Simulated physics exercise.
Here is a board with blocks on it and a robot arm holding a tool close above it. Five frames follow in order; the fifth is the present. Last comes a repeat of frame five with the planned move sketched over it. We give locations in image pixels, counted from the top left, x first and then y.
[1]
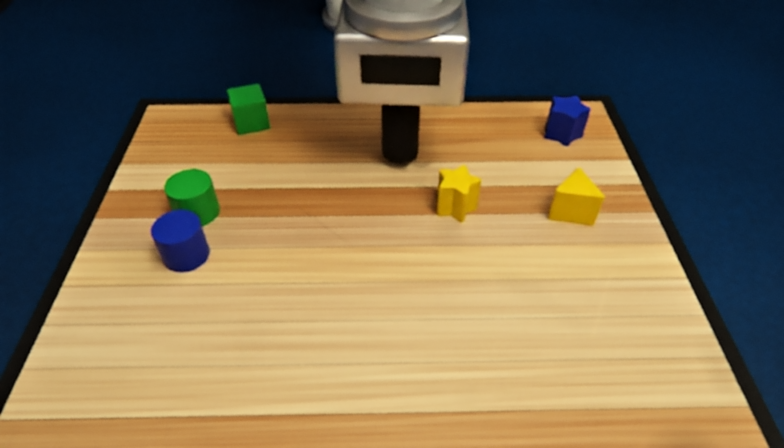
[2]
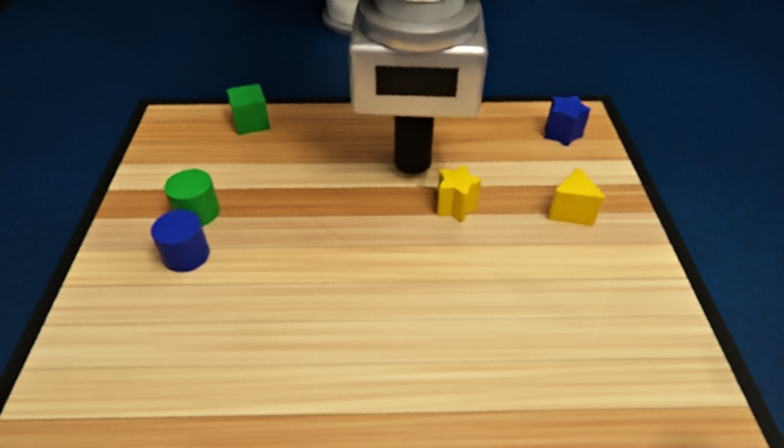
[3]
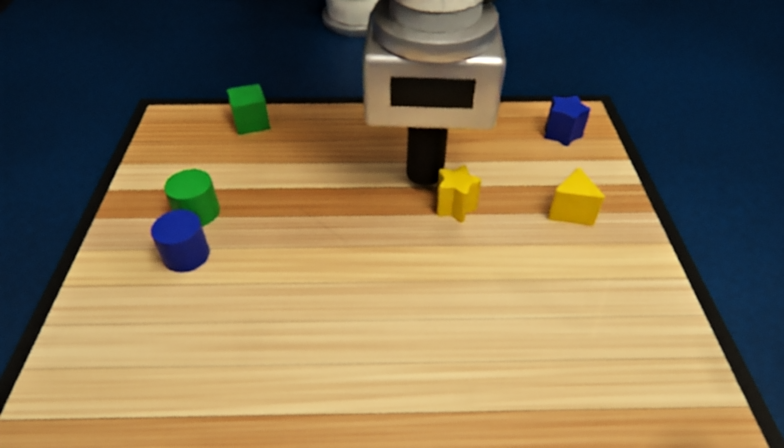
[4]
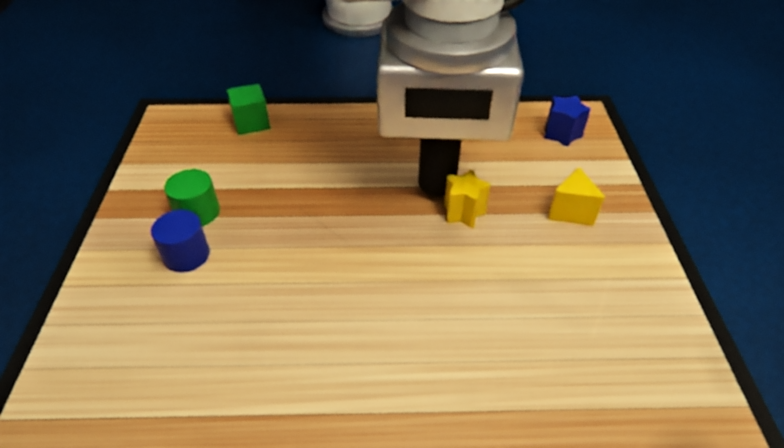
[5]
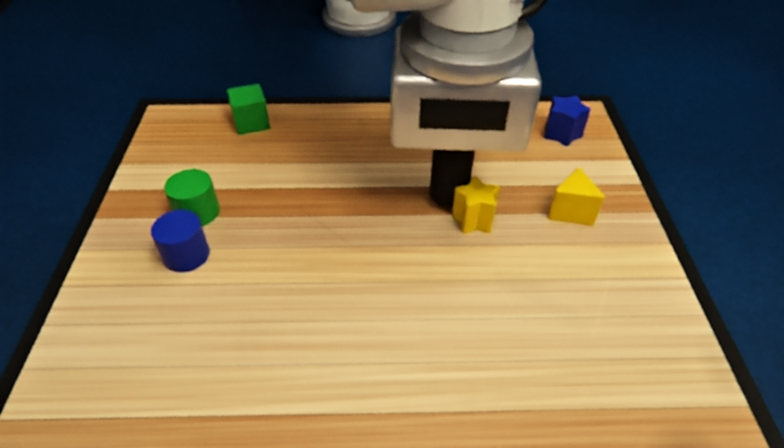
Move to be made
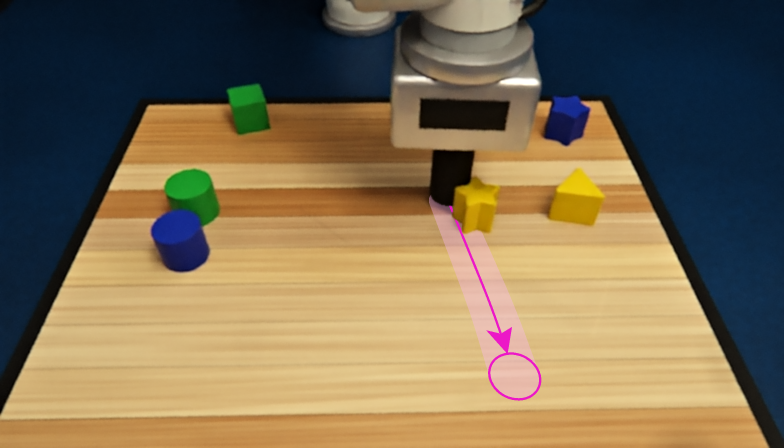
On a wooden board with scattered colored blocks, a robot arm moves its black tool toward the viewer and right, nudging a yellow star.
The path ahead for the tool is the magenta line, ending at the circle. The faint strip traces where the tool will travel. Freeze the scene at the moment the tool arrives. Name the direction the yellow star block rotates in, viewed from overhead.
Looking down on the board, it turns counter-clockwise.
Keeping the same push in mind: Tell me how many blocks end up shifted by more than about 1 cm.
I count one.
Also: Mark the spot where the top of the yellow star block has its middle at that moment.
At pixel (516, 226).
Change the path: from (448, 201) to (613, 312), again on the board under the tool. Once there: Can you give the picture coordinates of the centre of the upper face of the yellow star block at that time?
Roughly at (665, 313).
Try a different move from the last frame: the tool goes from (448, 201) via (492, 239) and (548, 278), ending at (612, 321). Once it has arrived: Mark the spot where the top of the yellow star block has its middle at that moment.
Most likely (667, 322).
The drawn path runs from (448, 201) directly to (515, 376).
What follows on the original path. One third of the way, tool (469, 242); yellow star block (513, 222), turned 50° anticlockwise.
Two thirds of the way, tool (493, 300); yellow star block (516, 226), turned 75° anticlockwise.
At the end, tool (517, 369); yellow star block (516, 226), turned 75° anticlockwise.
